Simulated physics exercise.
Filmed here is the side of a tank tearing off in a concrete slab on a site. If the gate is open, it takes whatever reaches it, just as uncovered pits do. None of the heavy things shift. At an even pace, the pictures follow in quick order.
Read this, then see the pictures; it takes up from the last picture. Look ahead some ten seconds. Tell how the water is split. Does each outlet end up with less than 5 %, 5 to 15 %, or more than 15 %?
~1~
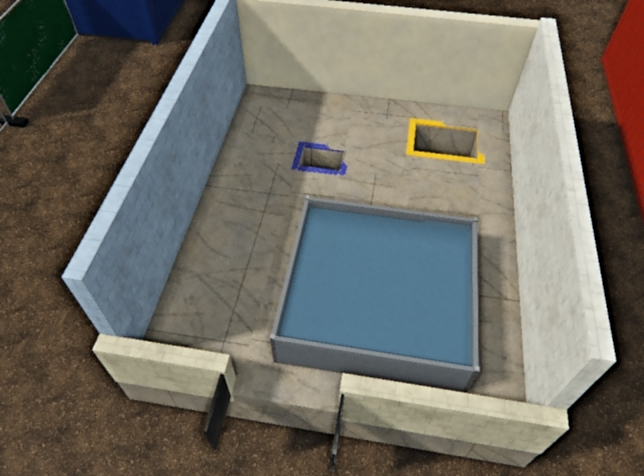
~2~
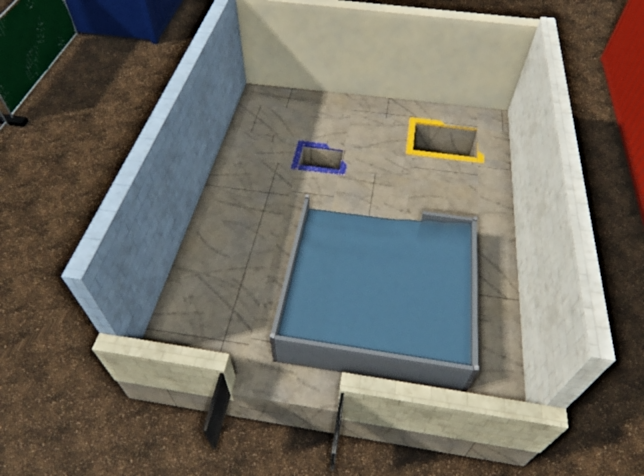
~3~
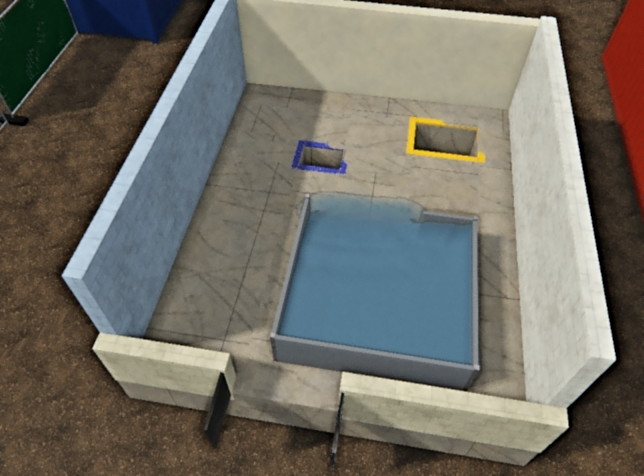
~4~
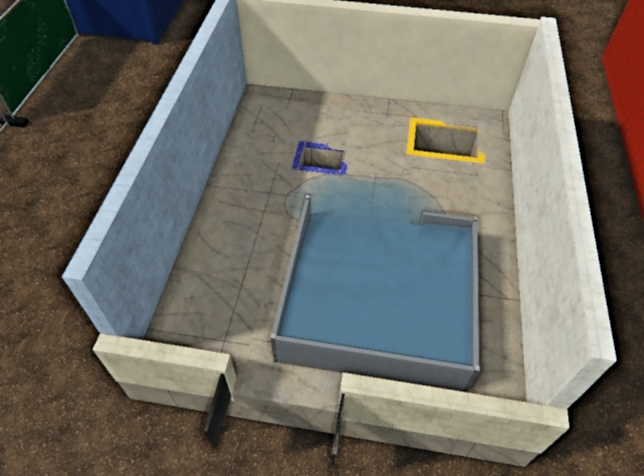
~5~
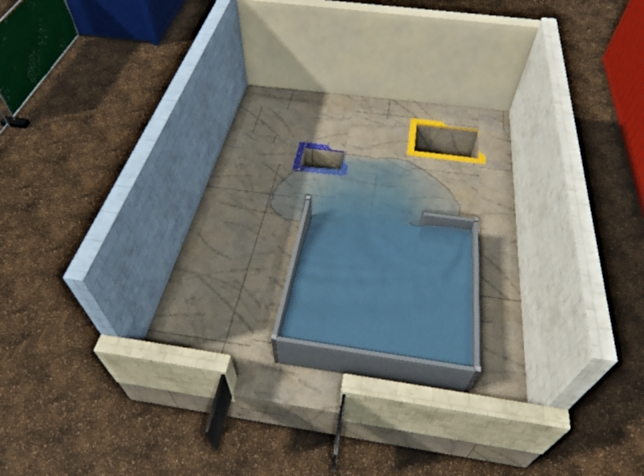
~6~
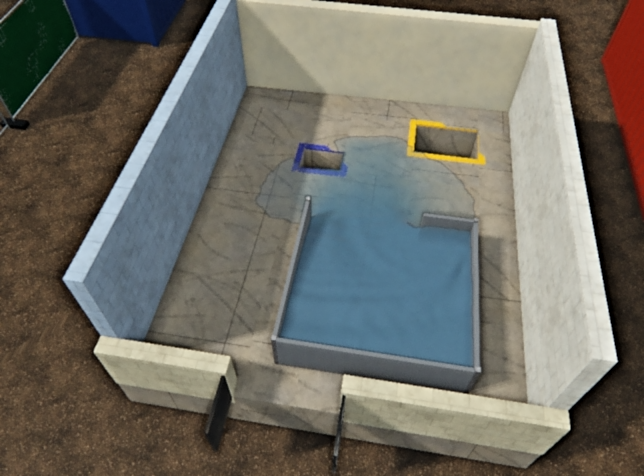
One by one: The gate is likely to claim a small share beneath five per cent. The blue pit is likely to claim a large share past fifteen per cent. The yellow pit is likely to claim a large share past fifteen per cent.
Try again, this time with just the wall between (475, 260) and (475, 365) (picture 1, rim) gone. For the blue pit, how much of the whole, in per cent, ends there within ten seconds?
In per cent: Blue 2.
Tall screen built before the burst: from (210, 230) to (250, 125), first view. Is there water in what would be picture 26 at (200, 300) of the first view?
Waterless.
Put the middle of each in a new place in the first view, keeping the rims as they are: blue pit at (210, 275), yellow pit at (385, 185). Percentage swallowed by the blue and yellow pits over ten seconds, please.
Split: Blue 4 %, yellow 55 %.
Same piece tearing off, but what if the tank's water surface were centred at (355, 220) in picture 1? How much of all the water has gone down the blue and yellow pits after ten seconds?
Shares - blue: 50 in a hundred; yellow: 10 in a hundred.
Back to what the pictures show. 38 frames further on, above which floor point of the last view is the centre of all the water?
The water's centre sits above (347, 213).
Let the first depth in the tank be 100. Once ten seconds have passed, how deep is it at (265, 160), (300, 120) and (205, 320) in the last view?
The depth comes out near 10, 4 and 20 per cent.
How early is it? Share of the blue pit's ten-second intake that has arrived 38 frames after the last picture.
The figure is near 75 per cent.
A moment on, water covers 35 % of the floor; the gate 0 %, the blue pit 4 %, the yellow pit 2 %.
Next, water covers 50 % of the floor; the gate 0 %, the blue pit 9 %, the yellow pit 5 %.
Then, water covers 55 % of the floor; the gate 0 %, the blue pit 15 %, the yellow pit 10 %.
Later, water covers 85 % of the floor; the gate 0 %, the blue pit 23 %, the yellow pit 17 %.
In the end, water covers 95 % of the floor; the gate 2 %, the blue pit 30 %, the yellow pit 22 %.
